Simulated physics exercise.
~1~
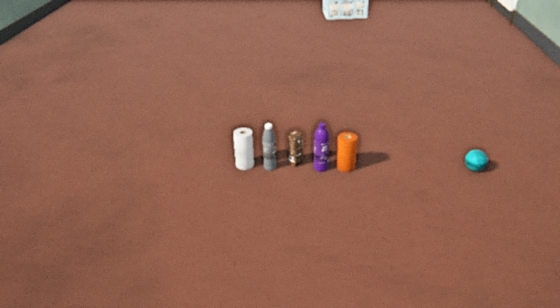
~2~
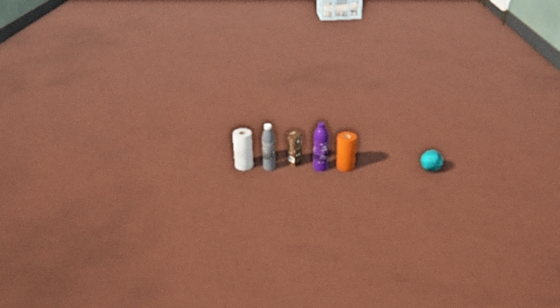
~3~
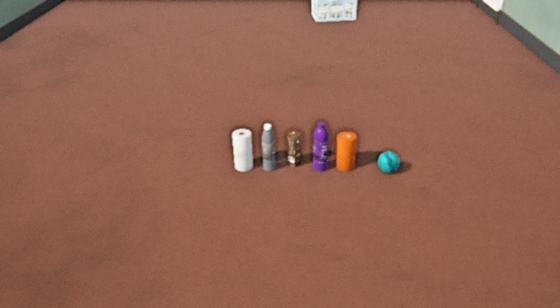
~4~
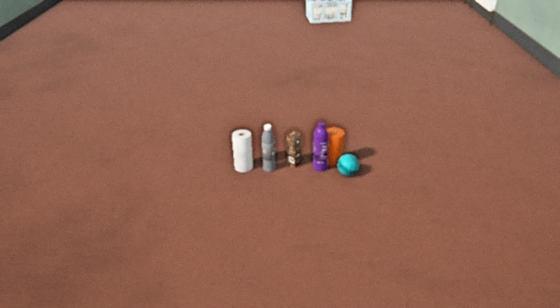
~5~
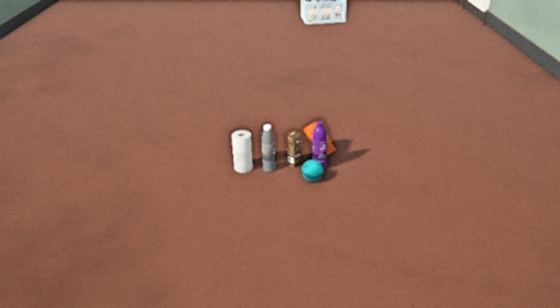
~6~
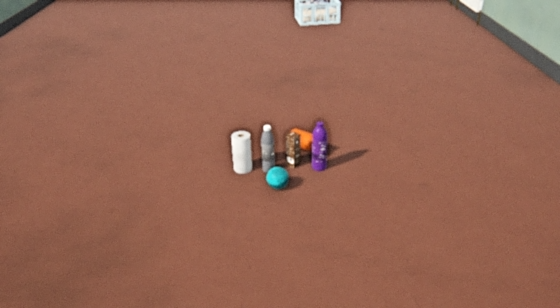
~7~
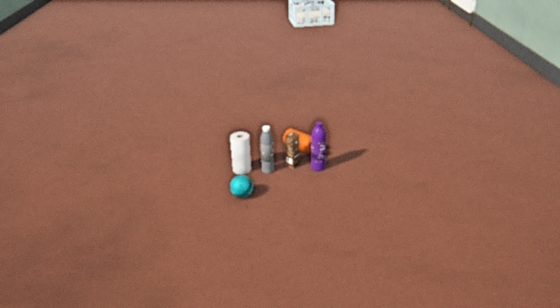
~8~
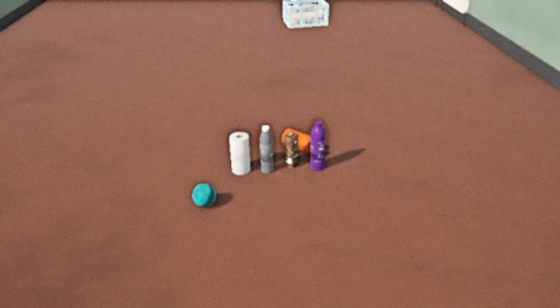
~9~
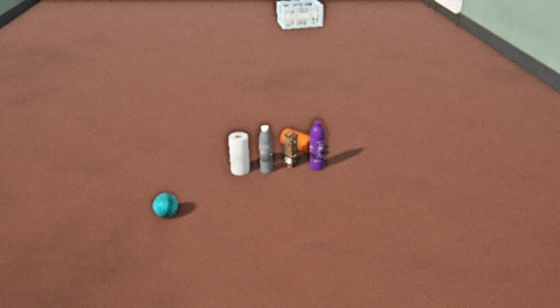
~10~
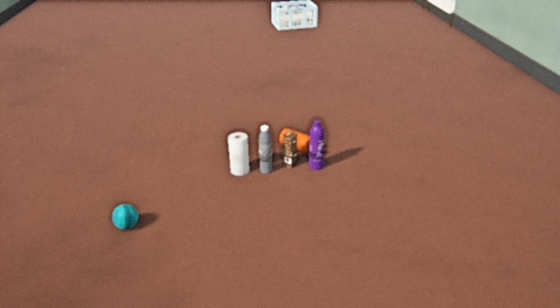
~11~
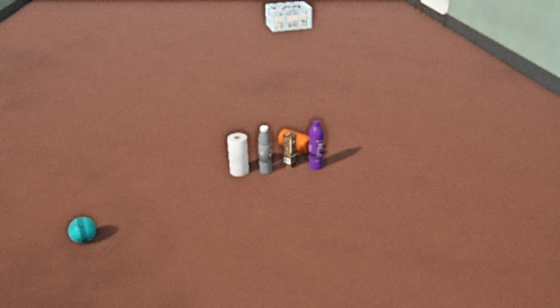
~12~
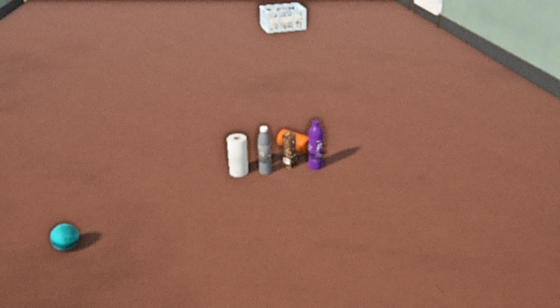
On a reddish-brown floor, a turquoise ball rolls left, toppling the orange roll, and continues past the upright items.
